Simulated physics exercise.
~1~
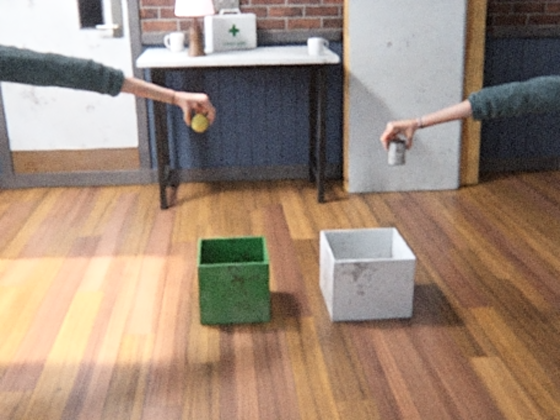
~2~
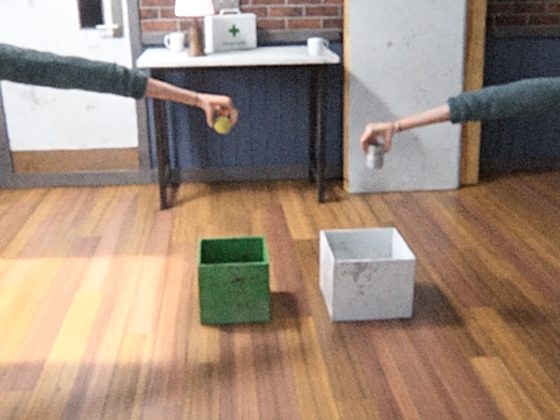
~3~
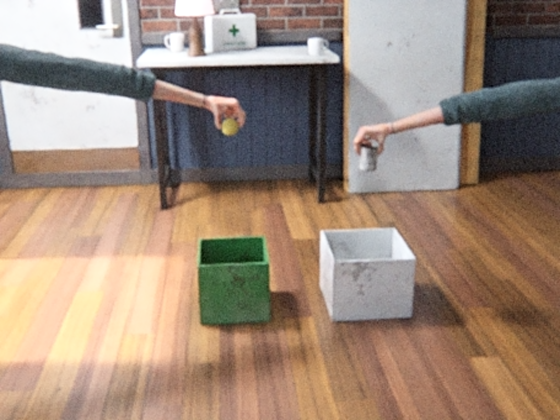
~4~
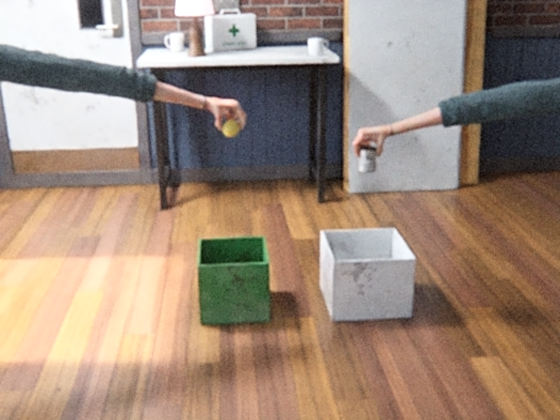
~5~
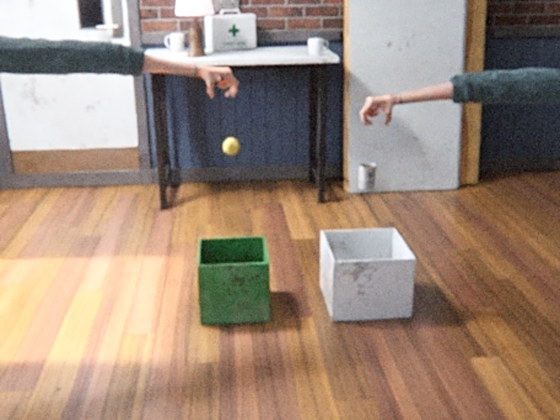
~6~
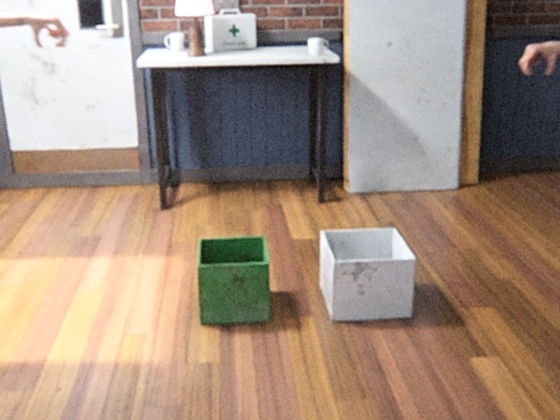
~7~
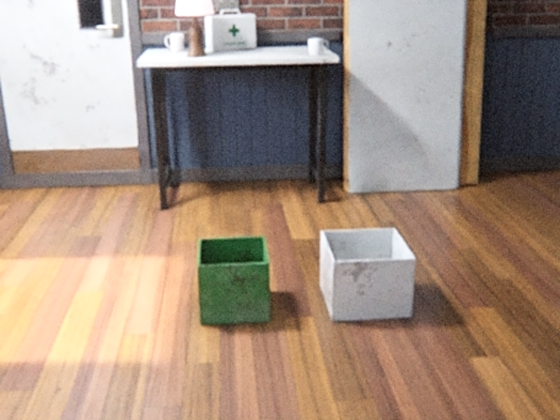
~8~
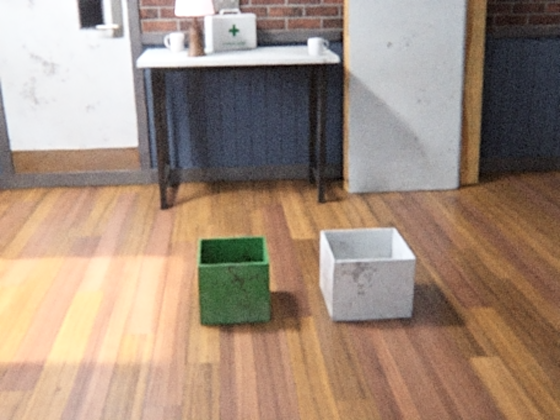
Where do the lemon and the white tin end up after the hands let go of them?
Both get caught. The lemon drops into the green crate on the left, and the tin drops into the white crate on the right.
